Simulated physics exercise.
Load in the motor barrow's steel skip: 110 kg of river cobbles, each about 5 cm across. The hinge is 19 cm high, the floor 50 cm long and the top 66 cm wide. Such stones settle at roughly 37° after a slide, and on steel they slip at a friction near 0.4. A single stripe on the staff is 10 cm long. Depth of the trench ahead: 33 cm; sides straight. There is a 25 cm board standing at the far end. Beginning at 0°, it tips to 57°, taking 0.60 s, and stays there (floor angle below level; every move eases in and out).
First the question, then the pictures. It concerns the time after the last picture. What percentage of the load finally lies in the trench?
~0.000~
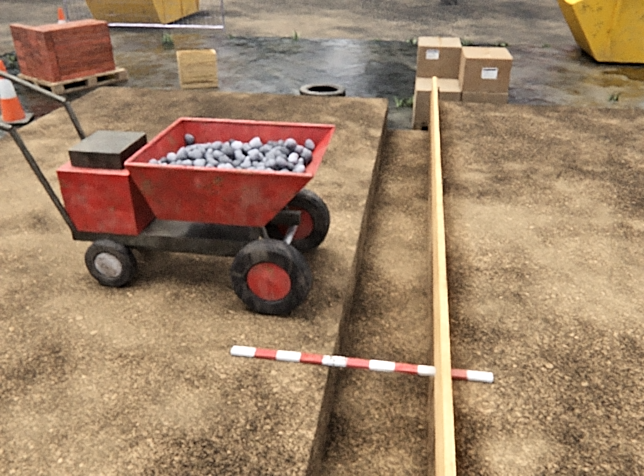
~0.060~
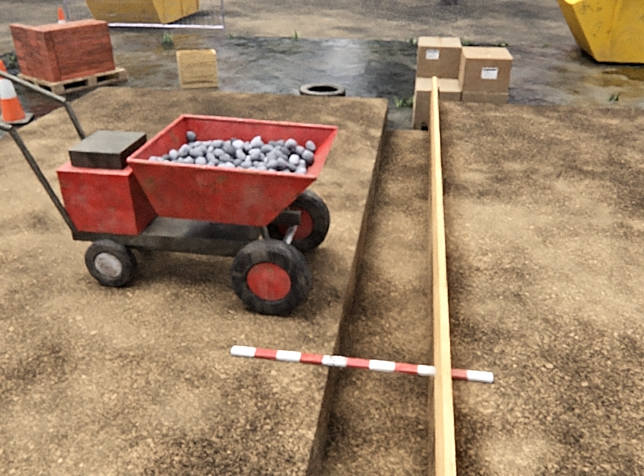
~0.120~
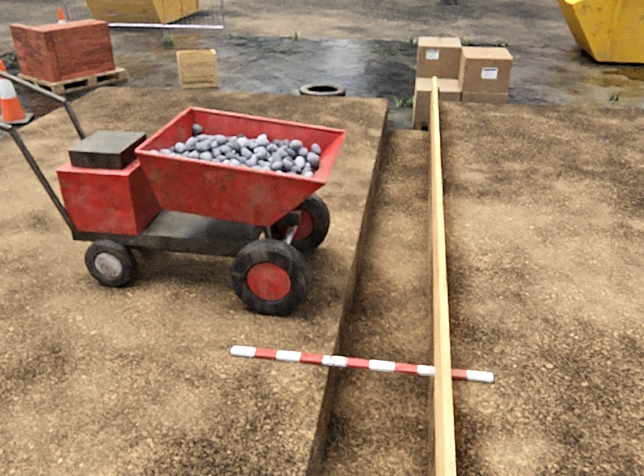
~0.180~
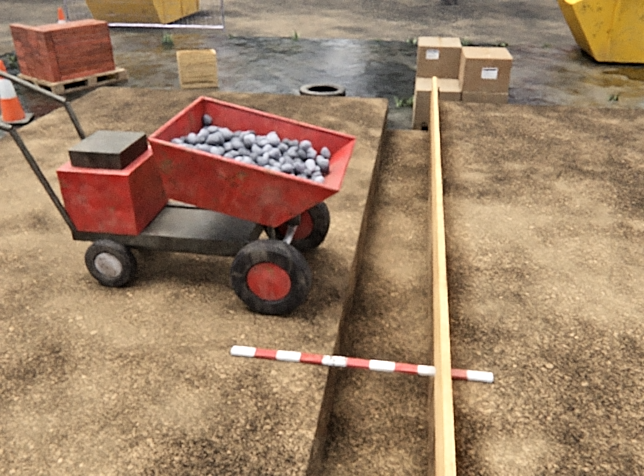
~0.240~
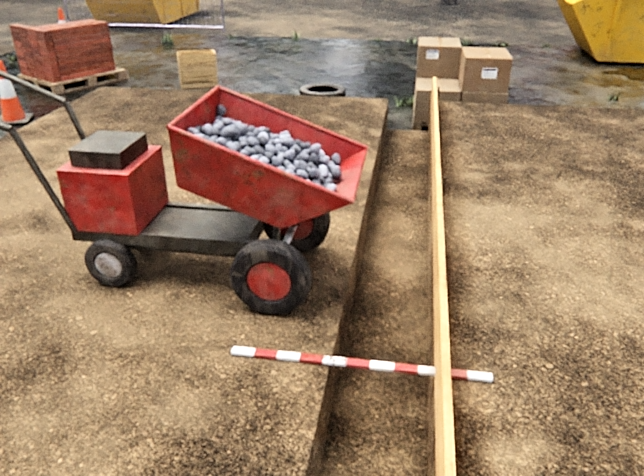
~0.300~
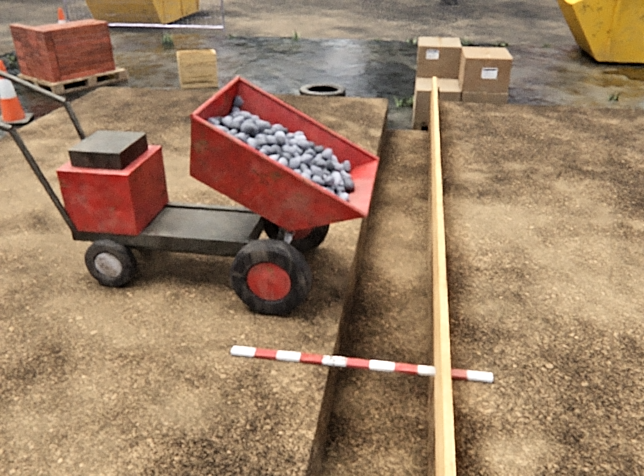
About 58 per cent.
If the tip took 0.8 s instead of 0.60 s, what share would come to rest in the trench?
I'd put it at some 60 in a hundred.
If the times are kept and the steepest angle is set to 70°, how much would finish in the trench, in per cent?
Some 85 in a hundred, I'd say.
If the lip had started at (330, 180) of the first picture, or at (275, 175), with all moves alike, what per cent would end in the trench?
Near 40 and near 75 percent.
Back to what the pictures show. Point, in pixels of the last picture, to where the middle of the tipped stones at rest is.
The stones end up centred near (409, 332).
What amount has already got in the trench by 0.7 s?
I'd put it near 5 per cent.
After 0.4 s the floor is at 48°; 100 % in the skip; the foremost stones are at (370, 217).
After 0.7 s the floor is at 57°; 94 % in the skip, 6 % in the trench; the foremost stones are at (433, 248).
After 1.0 s the floor is at 57°; 51 % in the skip, 34 % in the trench, 15 % past the trench; the foremost stones are at (546, 307).
After 3.0 s the floor is at 57°; 26 % in the skip, 58 % in the trench, 16 % past the trench; the foremost stones are past the picture's edge.
